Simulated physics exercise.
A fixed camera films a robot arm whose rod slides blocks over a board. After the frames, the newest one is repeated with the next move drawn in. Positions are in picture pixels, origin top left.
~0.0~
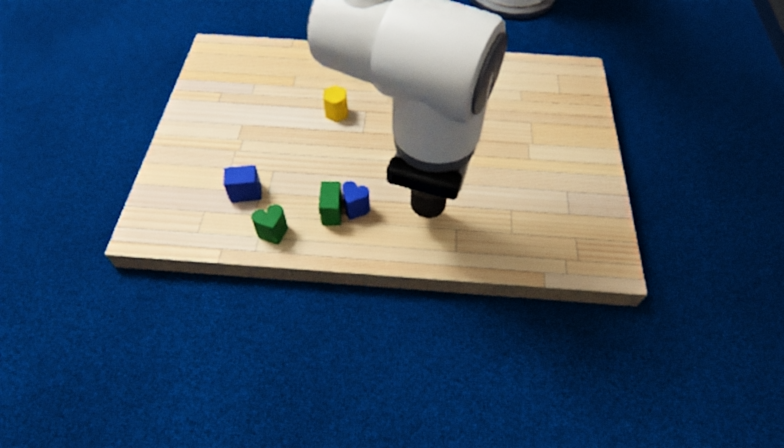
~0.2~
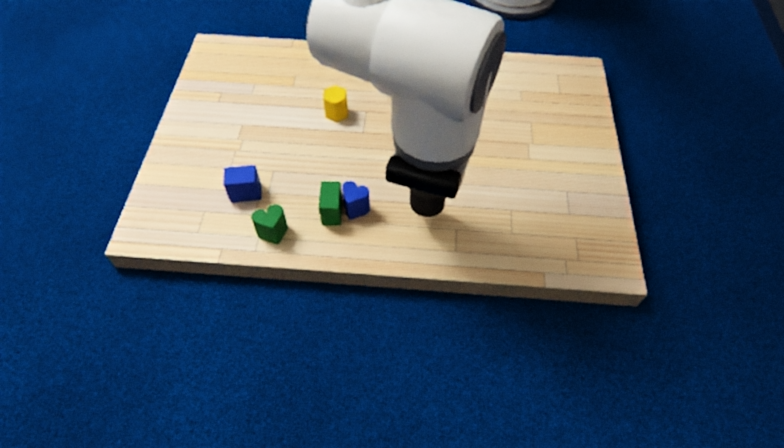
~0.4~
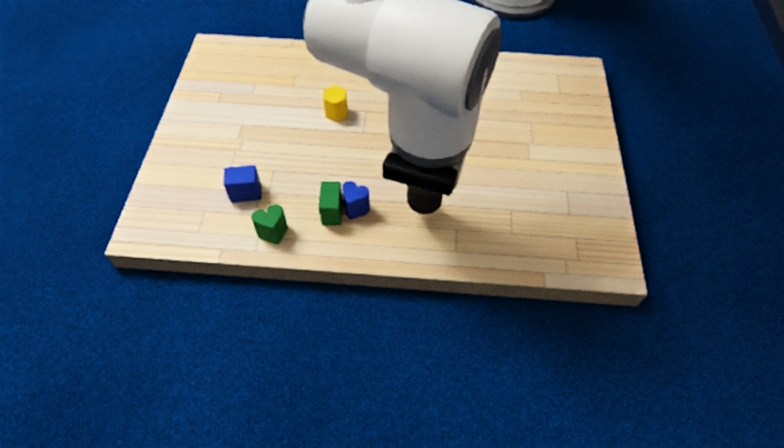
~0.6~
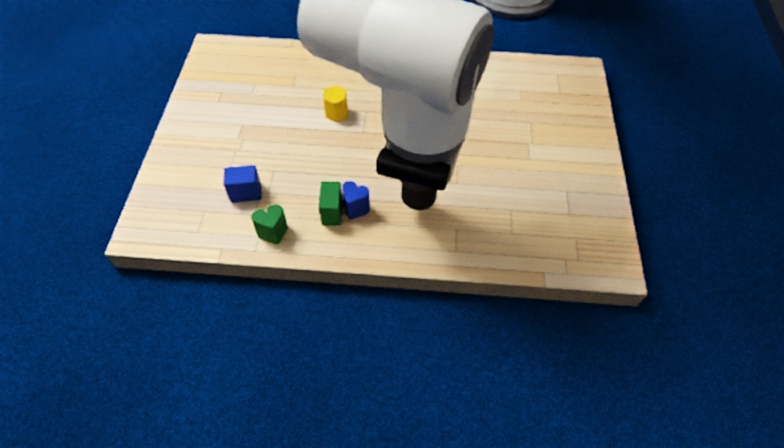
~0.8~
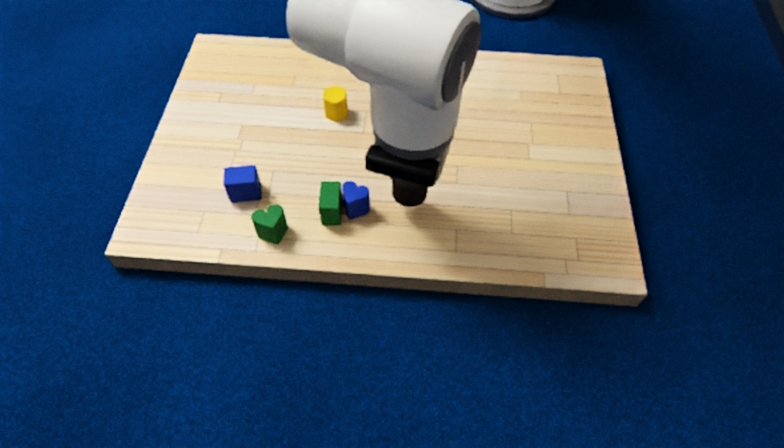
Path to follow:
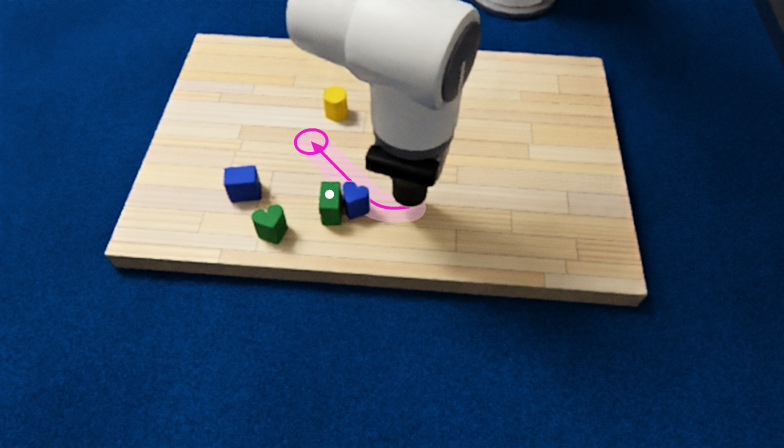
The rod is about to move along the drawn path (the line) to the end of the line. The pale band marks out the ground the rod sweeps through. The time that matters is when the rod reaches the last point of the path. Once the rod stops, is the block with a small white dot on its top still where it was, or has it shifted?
By the last moment, the block with a small white dot on its top will have left its place.
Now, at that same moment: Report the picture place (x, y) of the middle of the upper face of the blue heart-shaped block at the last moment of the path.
Near (318, 171).
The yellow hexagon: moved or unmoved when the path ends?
It is untouched.
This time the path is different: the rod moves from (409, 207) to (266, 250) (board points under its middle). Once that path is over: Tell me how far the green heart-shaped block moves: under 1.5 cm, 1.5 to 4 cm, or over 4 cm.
The answer will be the middling band, 1.5 to 4 cm.
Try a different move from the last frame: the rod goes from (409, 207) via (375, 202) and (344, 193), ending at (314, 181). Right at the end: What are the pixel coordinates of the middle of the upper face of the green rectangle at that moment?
Final place: (287, 200).
Drawn move, from (409, 207) over (366, 197) and (337, 168) to (311, 141); the dot is on the green rectangle.
On the path given first. One third of the way, rod (365, 183); green rectangle (315, 193), turned 35° anticlockwise; blue heart-shaped block (333, 183), turned 15° anticlockwise.
Two thirds of the way, rod (336, 154); green rectangle (311, 192), turned 60° anticlockwise; blue heart-shaped block (318, 171), turned 90° anticlockwise.
At the end, rod (309, 127); green rectangle (311, 192), turned 60° anticlockwise; yellow hexagon still; blue heart-shaped block (318, 171), turned 90° anticlockwise.
